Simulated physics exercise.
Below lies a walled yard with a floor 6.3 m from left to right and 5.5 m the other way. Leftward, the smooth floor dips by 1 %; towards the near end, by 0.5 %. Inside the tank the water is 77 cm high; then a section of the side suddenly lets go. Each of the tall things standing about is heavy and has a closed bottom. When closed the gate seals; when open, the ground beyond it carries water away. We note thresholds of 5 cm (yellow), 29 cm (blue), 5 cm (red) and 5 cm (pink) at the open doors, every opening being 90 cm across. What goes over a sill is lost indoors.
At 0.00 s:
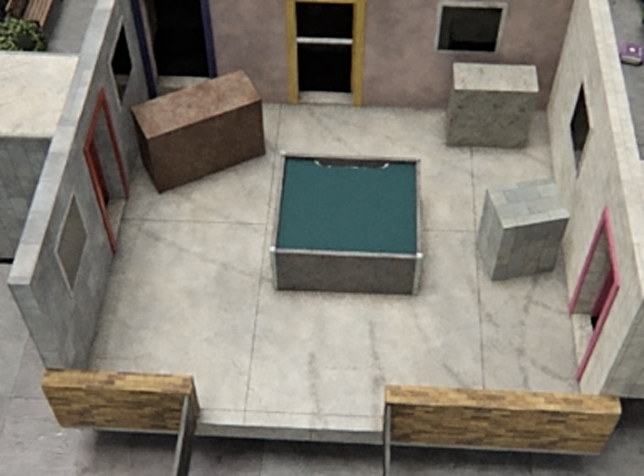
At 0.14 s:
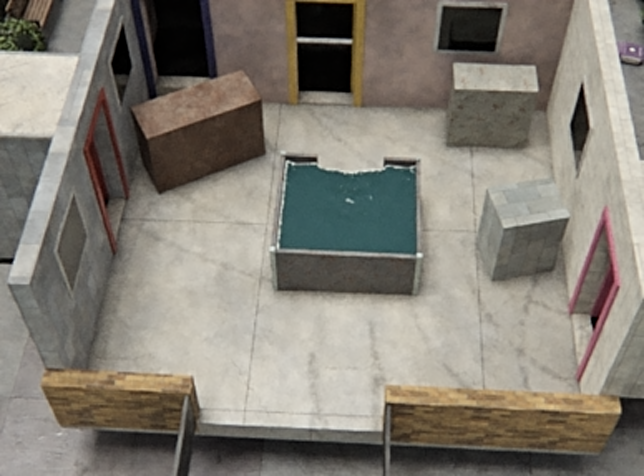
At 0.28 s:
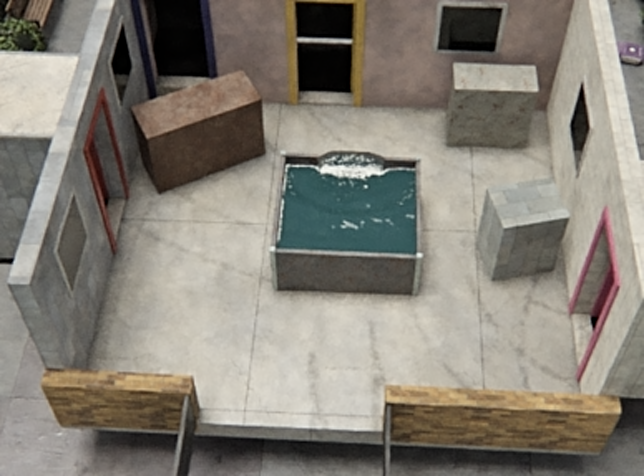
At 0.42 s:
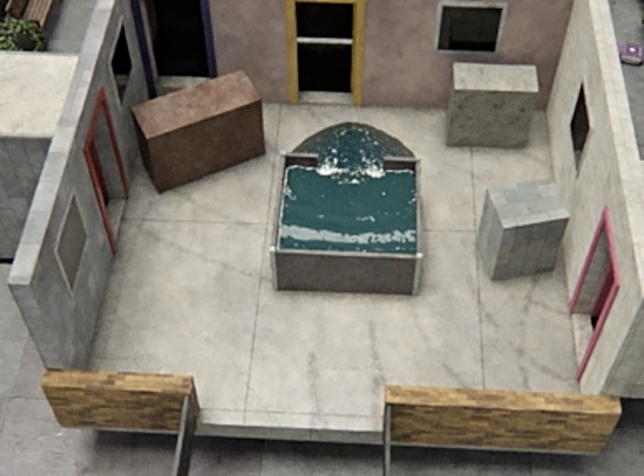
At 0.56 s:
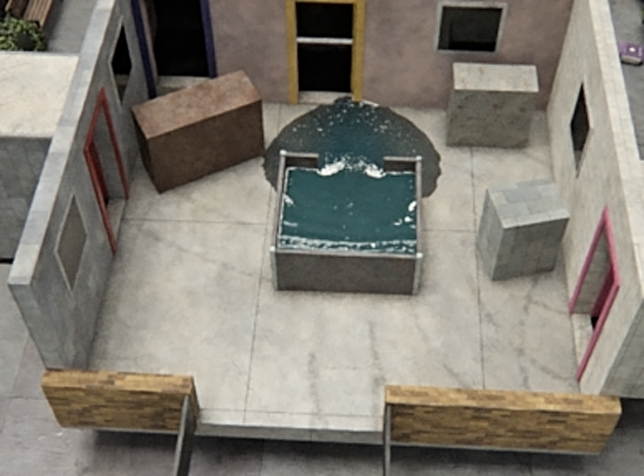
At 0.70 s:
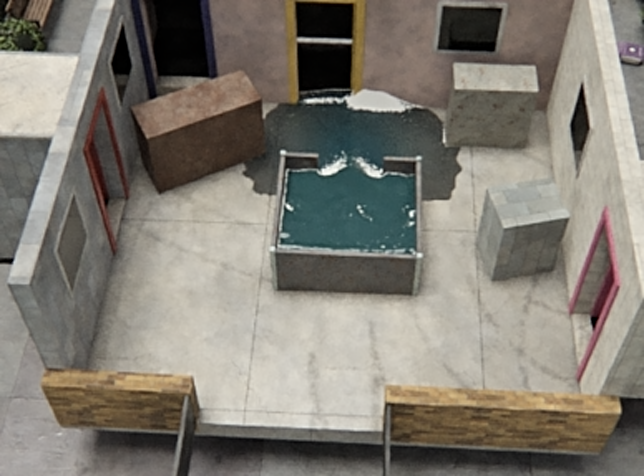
A walled yard with a pale, smooth floor is seen from above by a still camera, with doorways framed in blue, yellow, red and pink. A grey tank of dark teal water stands mid-floor, a brown block behind it to the left and two grey blocks to the right. The tank's far side opens, and water pours out, foaming, then fans across the floor to the back wall.
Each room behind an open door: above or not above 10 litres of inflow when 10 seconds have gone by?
Yellow door: Above, blue door: Not above, red door: Not above, pink door: Not above.
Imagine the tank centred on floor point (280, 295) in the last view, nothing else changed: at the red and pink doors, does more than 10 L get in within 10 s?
Red: Too much; pink: Within limit.
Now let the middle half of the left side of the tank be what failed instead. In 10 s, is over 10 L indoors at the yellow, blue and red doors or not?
So yellow stays lower, blue stays lower, red tops it.
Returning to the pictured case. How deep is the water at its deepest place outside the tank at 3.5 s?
It gets to some 24 cm.
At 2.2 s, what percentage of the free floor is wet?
About 30 per cent.
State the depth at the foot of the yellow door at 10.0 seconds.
Depth: ~ 10.0 cm.
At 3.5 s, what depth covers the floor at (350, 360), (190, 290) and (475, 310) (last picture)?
First 0 cm, then 0 cm, then 0 cm.
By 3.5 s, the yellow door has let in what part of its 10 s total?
About 65 per cent.
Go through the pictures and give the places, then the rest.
The tank at (348, 207) is whole and still, 77 cm deep, in the first picture.
Water pours out on the tank's far side and has run 0.5 m, to a hidden place; typically 12 cm deep outside, 77 cm at the tank's back, in the second picture.
Water pours out on the tank's far side and has run 0.9 m, to a hidden place; typically 13 cm deep outside, 77 cm at the tank's back, in the third picture.
Water pours out on the tank's far side and has run 1.5 m, to (358, 126); typically 8 cm deep outside, 73 cm at the tank's back, in the fourth picture.
Water pours out on the tank's far side and has run 2.0 m, to (344, 99); typically 6 cm deep outside, 65 cm at the tank's back, in the fifth picture.
Water pours out on the tank's far side and has run 2.2 m, to (318, 93); typically 5 cm deep outside, 66 cm at the tank's back, in the sixth picture.
After 1.4 s water covers 20 % of the floor and is deepest (42 cm) near (347, 193); yellow door 19 cm at the sill, 130 L in, blue door 4 cm at the sill, 0 L in, red door not reached, pink door not reached.
After 2.2 s water covers 30 % of the floor and is deepest (40 cm) near (533, 112); yellow door 23 cm at the sill, 284 L in, blue door 6 cm at the sill, 0 L in, red door not reached, pink door not reached.
After 3.5 s water covers 45 % of the floor and is deepest (24 cm) near (374, 116); yellow door 21 cm at the sill, 427 L in, blue door 9 cm at the sill, 0 L in, red door 2 cm at the sill, 0 L in, pink door 2 cm at the sill, 0 L in.
After 6.0 s water covers 65 % of the floor and is deepest (24 cm) near (250, 104); yellow door 14 cm at the sill, 567 L in, blue door 17 cm at the sill, 0 L in, red door 2 cm at the sill, 0 L in, pink door 1 cm at the sill, 0 L in.
After 10.0 s water covers 95 % of the floor and is deepest (14 cm) near (151, 101); yellow door 10 cm at the sill, 659 L in, blue door 13 cm at the sill, 0 L in, red door 2 cm at the sill, 0 L in, pink door 5 cm at the sill, 0 L in.
